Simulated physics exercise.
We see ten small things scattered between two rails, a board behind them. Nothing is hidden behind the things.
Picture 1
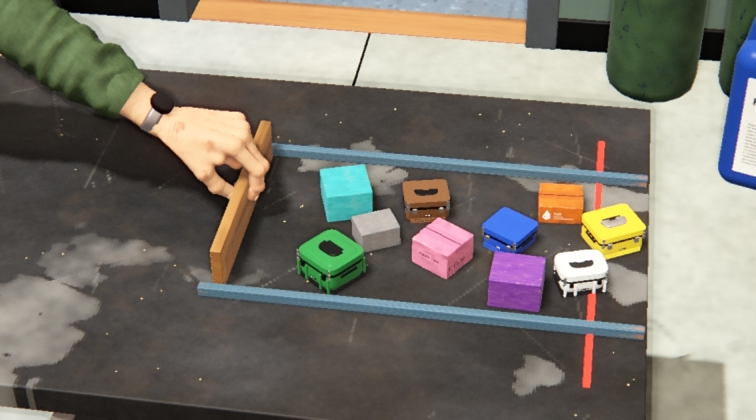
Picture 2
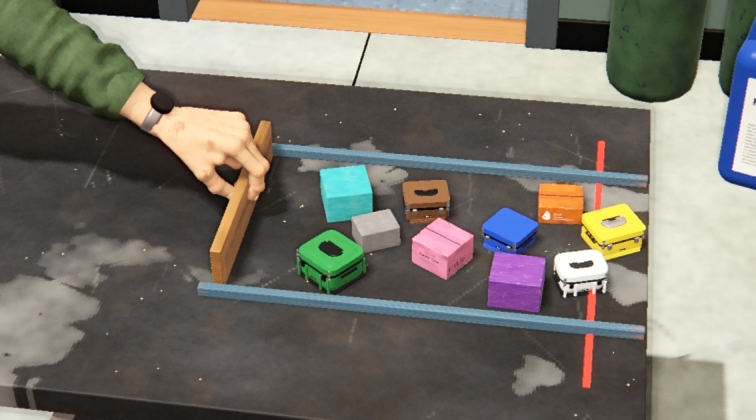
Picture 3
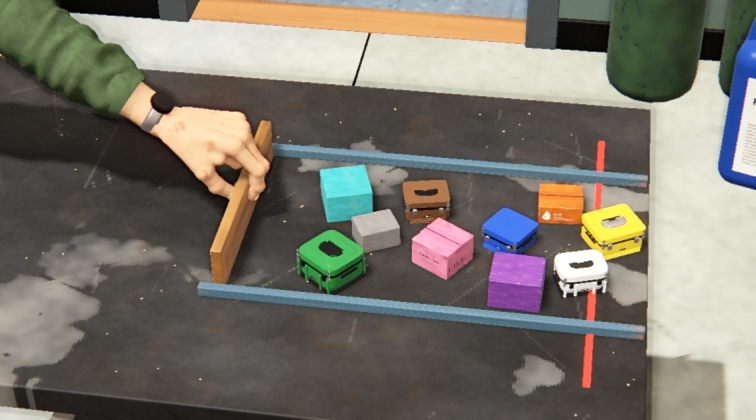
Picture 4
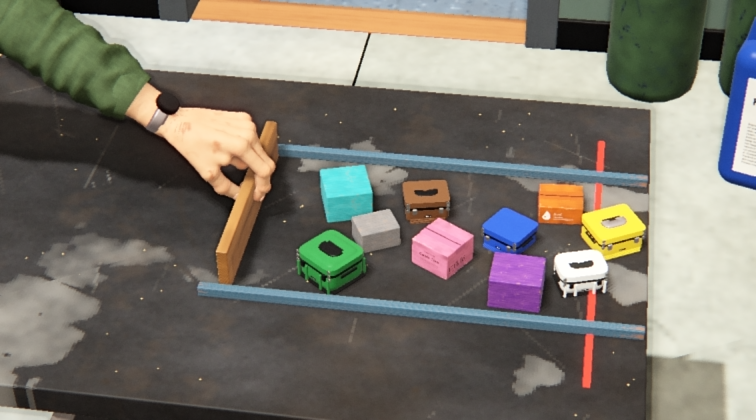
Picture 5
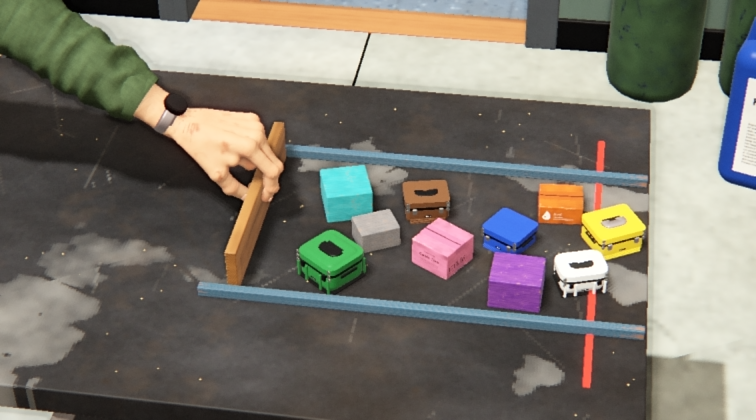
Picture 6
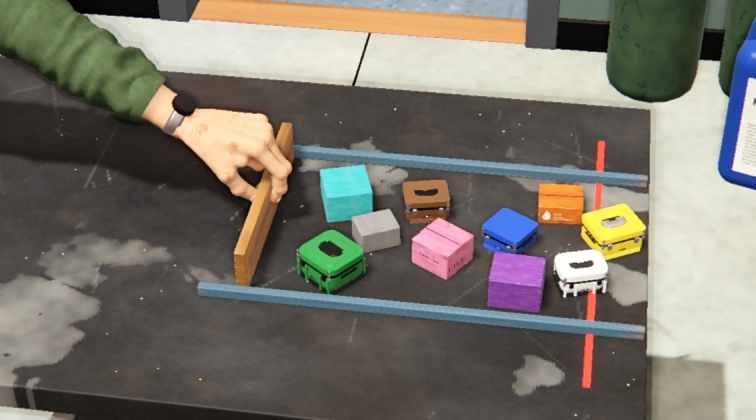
A hand in a green sleeve slides a wooden board slightly right between two blue rails, while ten small colourful objects stay still.
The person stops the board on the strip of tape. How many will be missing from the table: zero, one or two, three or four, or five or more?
Here the number that fall off is five or more.
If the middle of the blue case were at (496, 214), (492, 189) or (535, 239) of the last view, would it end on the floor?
Place by place, it goes over; holds on; falls.
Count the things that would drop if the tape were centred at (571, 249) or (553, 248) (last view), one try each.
Down on the floor: 4 and 4.
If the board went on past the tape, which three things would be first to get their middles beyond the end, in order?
In order: The yellow case, then the white case, then the blue case.
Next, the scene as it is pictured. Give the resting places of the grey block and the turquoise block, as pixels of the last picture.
About (615, 258), and the other about (620, 221).
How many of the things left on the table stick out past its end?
The number is 0.
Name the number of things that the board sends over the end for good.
Exactly 7.
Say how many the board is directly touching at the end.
That makes 3.
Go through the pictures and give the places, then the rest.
The first picture shows yellow case (612, 232); white case (580, 274); orange box (561, 204); board (244, 200); tape (595, 252).
The second picture shows white case (580, 274); grey block (376, 231).
The third picture shows orange box (561, 204); purple block (517, 282).
The fourth picture shows yellow case (612, 232); board (250, 201).
The fifth picture shows white case (580, 274); brown case (426, 202).
The sixth picture shows yellow case (612, 232); white case (580, 274); orange box (561, 204); board (266, 203); tape (595, 252).
Early on, none off yet; yellow case at rest near (612, 232); white case at rest near (580, 274); orange box at rest near (561, 204).
Finally, the number that fall off is five or more; lost, brown case, pink box, blue case, purple block, orange box, white case and yellow case.
